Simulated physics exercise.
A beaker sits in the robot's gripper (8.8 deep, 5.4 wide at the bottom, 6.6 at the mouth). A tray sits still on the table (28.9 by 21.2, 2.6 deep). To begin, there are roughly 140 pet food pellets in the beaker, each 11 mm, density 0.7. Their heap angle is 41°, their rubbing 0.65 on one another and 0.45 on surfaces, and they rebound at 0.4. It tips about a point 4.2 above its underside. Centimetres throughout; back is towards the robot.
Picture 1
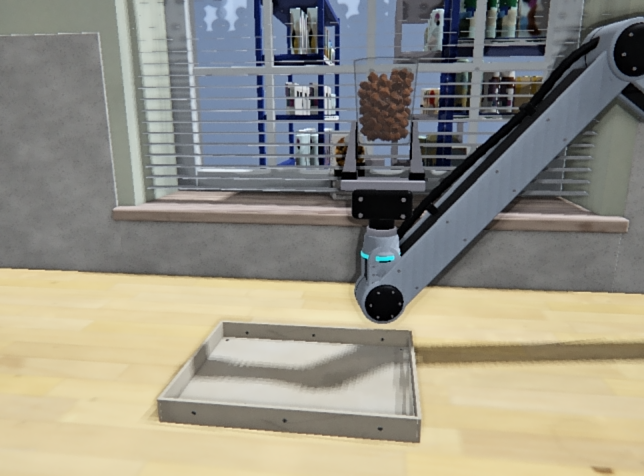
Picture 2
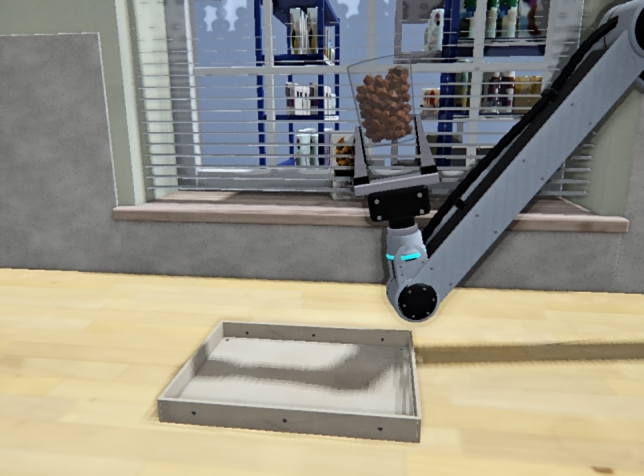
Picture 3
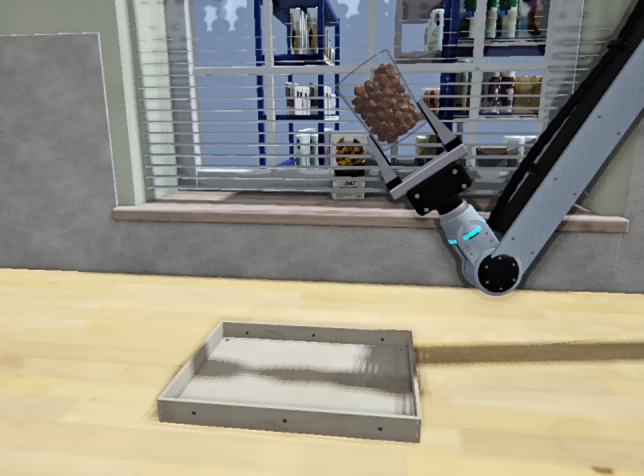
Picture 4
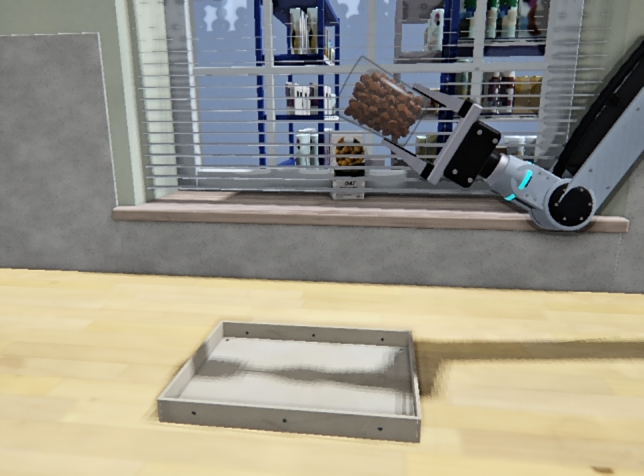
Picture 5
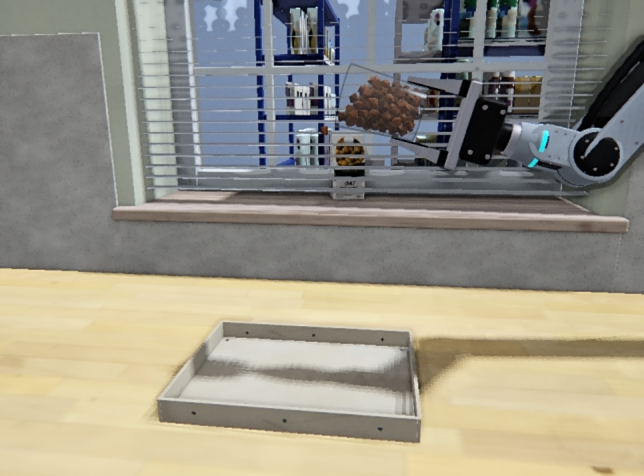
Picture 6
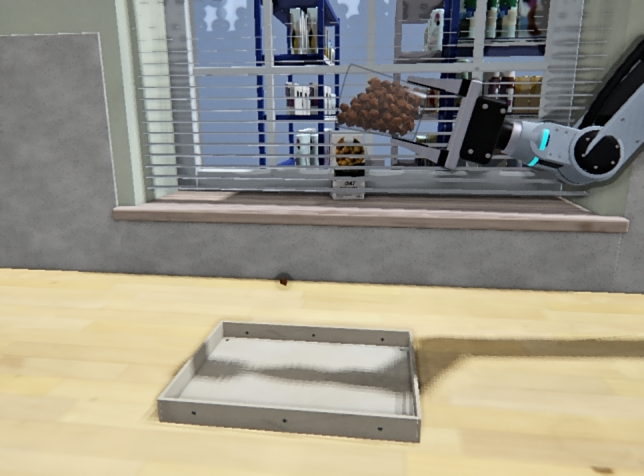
A robot arm holding a clear beaker of brown pellets swings its wrist down to the right and then back up, tilting the beaker steadily leftward above a still, empty tray. The beaker leans nearly onto its side, the pellets slide toward its mouth, and a single pellet drops clear.
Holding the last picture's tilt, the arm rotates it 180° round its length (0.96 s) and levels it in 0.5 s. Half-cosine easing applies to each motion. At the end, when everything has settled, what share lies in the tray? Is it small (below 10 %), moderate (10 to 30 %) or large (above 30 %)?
Small.
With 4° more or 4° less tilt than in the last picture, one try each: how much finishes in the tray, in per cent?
About 15 and 5 per cent.
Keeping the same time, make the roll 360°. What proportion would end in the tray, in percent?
It would be roughly 10 percent.
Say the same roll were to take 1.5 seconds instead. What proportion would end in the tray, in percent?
Then roughly 10 %.
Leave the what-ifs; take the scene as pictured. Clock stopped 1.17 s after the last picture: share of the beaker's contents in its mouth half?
Roughly 45 %.
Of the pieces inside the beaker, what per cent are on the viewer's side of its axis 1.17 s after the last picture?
Around 55 %.
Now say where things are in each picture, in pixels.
In the first frame, the beaker middle at (385, 104), upright; upper third of the load around (387, 86), from x 360 to 410, top at y 75; 141 in the beaker.
In the second frame, the beaker middle at (384, 104), tipped 10°; upper third of the load around (385, 88), from x 360 to 405, top at y 70.
In the third frame, the beaker middle at (384, 105), tipped 35°; upper third of the load around (381, 89), from x 355 to 415, top at y 70.
In the fourth frame, the beaker middle at (383, 105), tipped 61°; upper third of the load around (379, 93), from x 350 to 420, top at y 75.
In the fifth frame, the beaker middle at (383, 106), tipped 75°; upper third of the load around (384, 95), from x 325 to 415, top at y 80; 140 in the beaker, 1 in flight or on a rim.
In the sixth frame, the beaker middle at (383, 106), tipped 76°; upper third of the load around (388, 96), from x 285 to 415, top at y 80; 140 in the beaker, 1 in flight or on a rim.
Then, 0.58 s on, tipped 76°, highest piece 38 above the table; 139 in the beaker, 1 in the tray, 1 in flight or on a rim.
Then, 1.17 s on, tipped 48°, highest piece 38 above the table; 136 in the beaker, 5 in the tray.
Then, 1.66 s on, upright, highest piece 40 above the table; 136 in the beaker, 5 in the tray.
Then, 2.36 s on, upright, highest piece 40 above the table; 136 in the beaker, 5 in the tray.
In the end, 136 in the beaker, 5 in the tray. That is 4 % in the tray.
